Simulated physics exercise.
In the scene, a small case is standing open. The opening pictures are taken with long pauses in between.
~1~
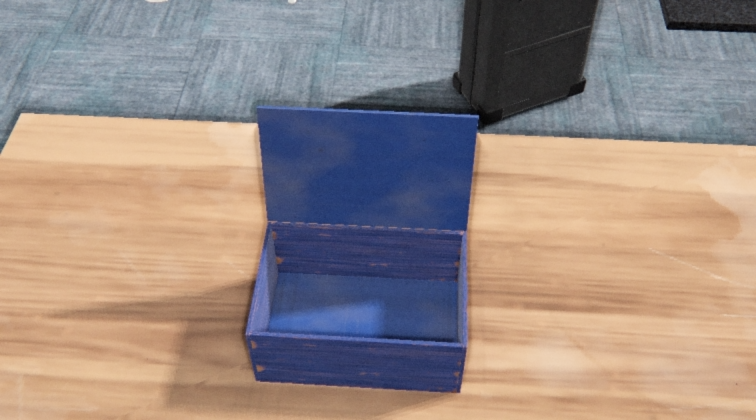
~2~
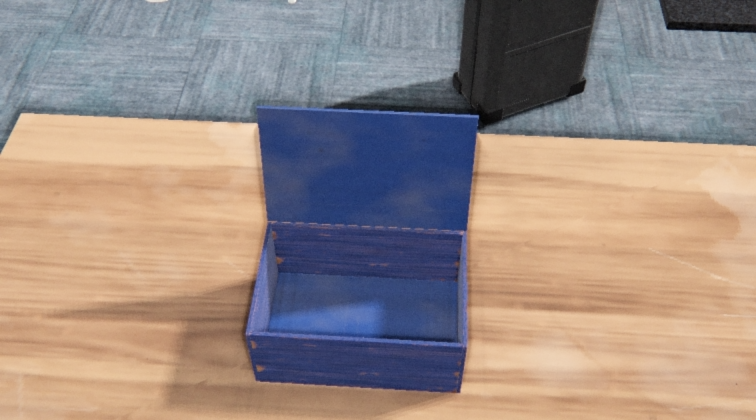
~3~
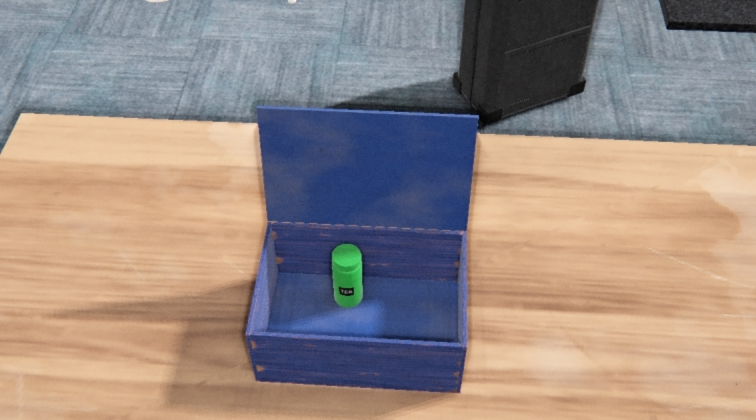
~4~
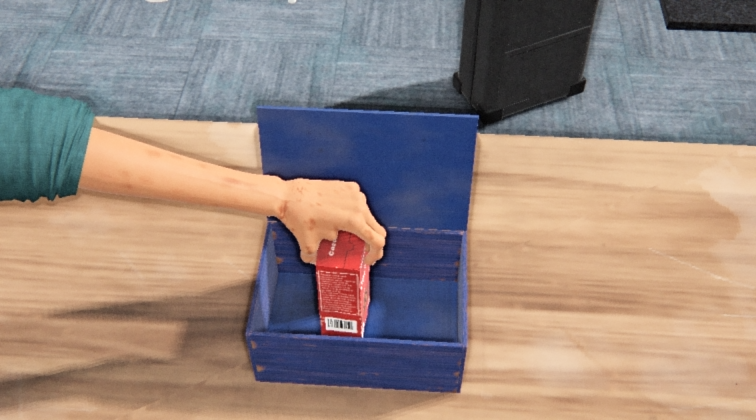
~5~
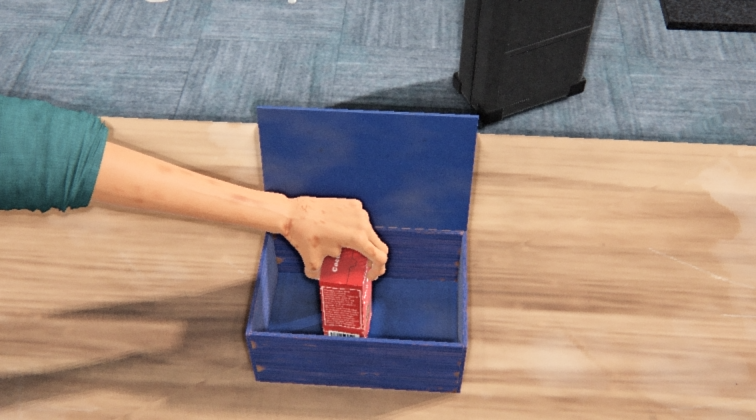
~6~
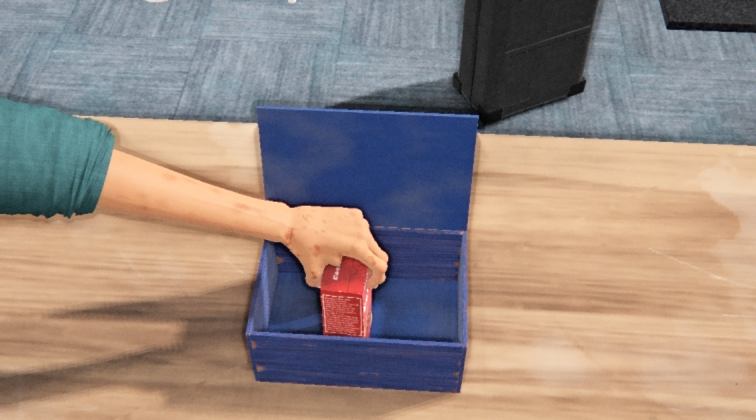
Green shaker appearing in an open blue box, then gone from view as a hand lowers a red carton inside.
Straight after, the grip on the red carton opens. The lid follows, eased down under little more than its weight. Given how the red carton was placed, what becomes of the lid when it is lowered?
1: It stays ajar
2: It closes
It stays ajar.
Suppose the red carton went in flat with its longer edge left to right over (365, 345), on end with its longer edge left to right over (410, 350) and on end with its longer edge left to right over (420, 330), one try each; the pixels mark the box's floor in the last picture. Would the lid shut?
Trial 1: Lid fully lowered. Trial 2: Lid propped open. Trial 3: Lid propped open.
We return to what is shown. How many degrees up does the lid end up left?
Measured angle - around 30°.
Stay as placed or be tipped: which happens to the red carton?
Simply put, the red carton remains unturned.
Then, 1.00 s past the last view, lid starting down.
Then, 1.40 s past the last view, lid 72° above the rim.
Then, 1.70 s past the last view, lid 54° above the rim.
Then, 1.90 s past the last view, lid 40° above the rim.
Finally, lid 32° above the rim; both still in place. Final places as the last picture's camera would see them, red carton near (348, 306).
